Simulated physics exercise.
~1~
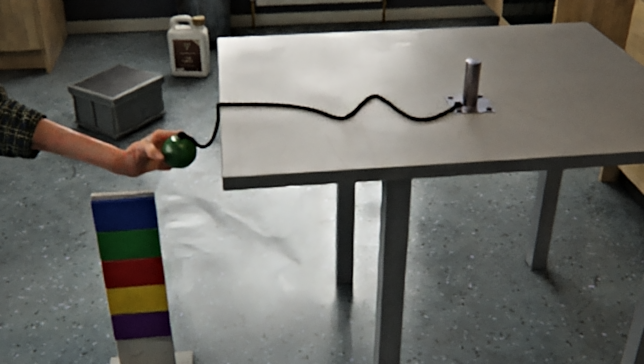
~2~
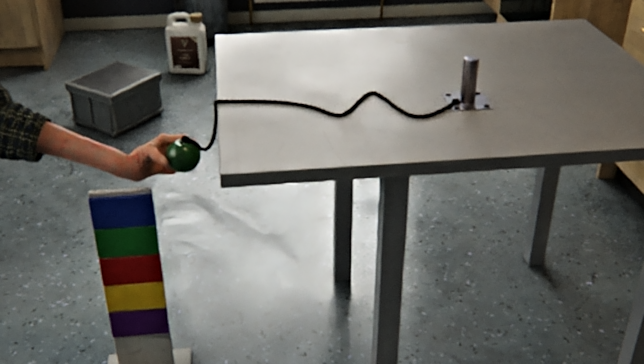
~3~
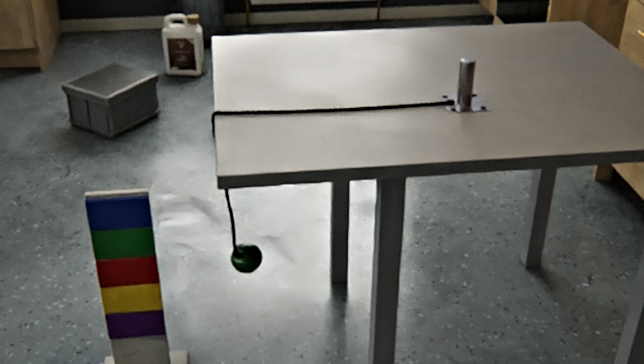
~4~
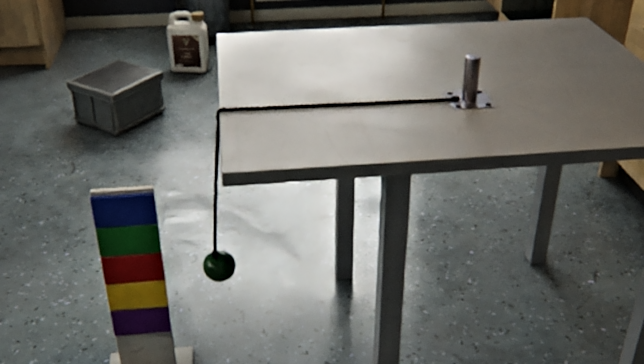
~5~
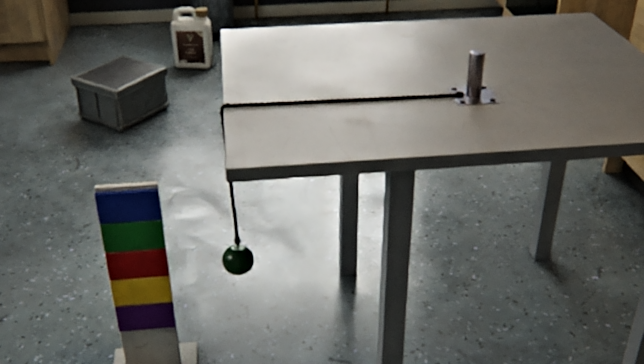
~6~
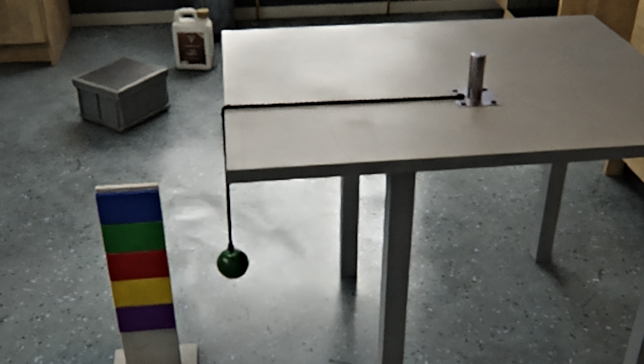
Green ball on a cord dropping from a hand beside a table, swinging slightly and hanging level with the red band.
